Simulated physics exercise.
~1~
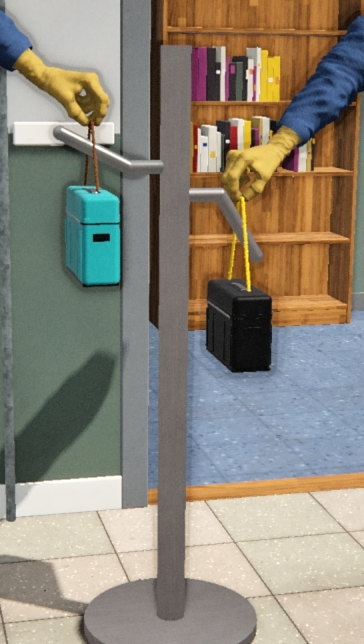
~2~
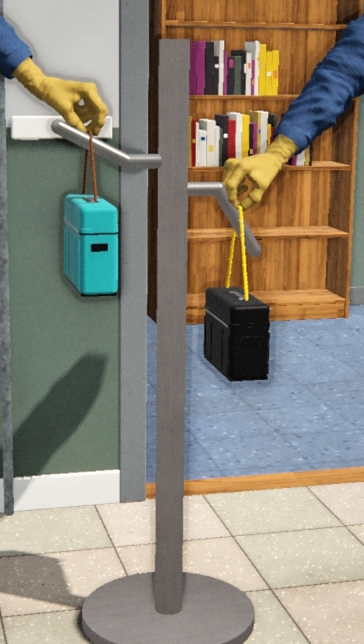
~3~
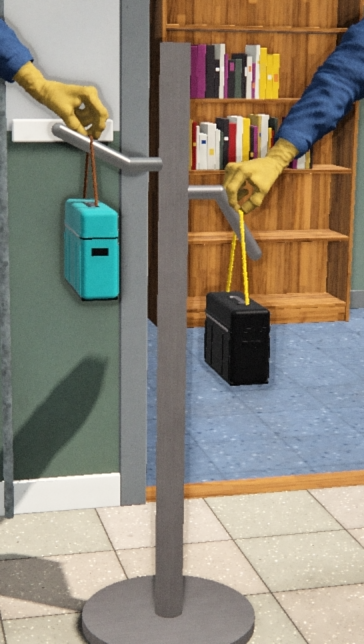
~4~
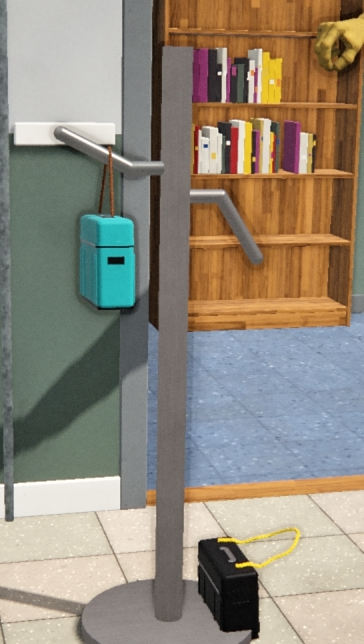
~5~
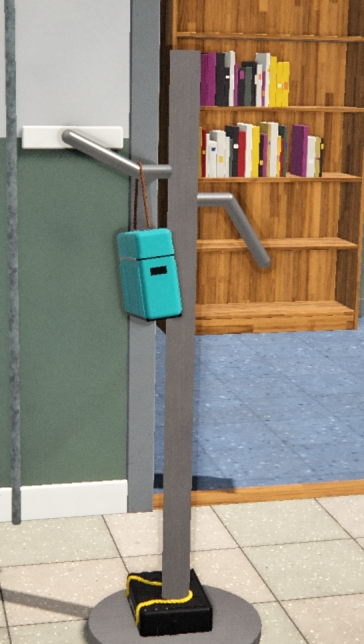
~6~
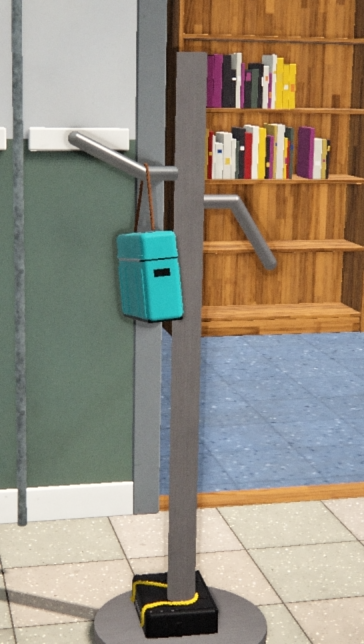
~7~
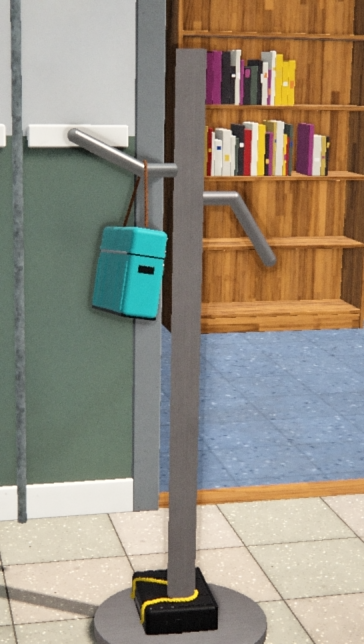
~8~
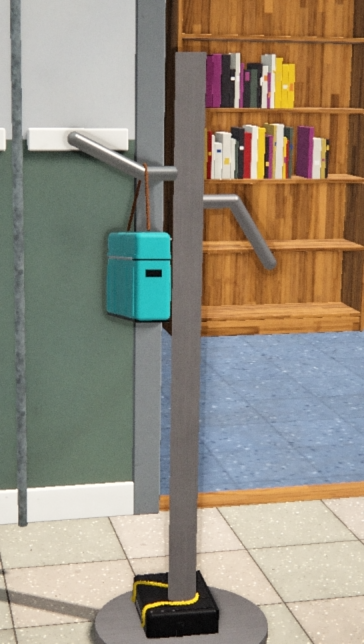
To begin with, two gloved hands hold a turquoise case by a brown cord and a black case by a yellow cord beside the arms of a grey stand, with a bookshelf behind. The hands lower both cases slightly and then let go. The turquoise case stays hanging from the left arm, while the black case drops to the foot of the stand and tips onto its side against the post. The turquoise case slides toward the post and sways a little. It ends still hanging, with the black case lying below.
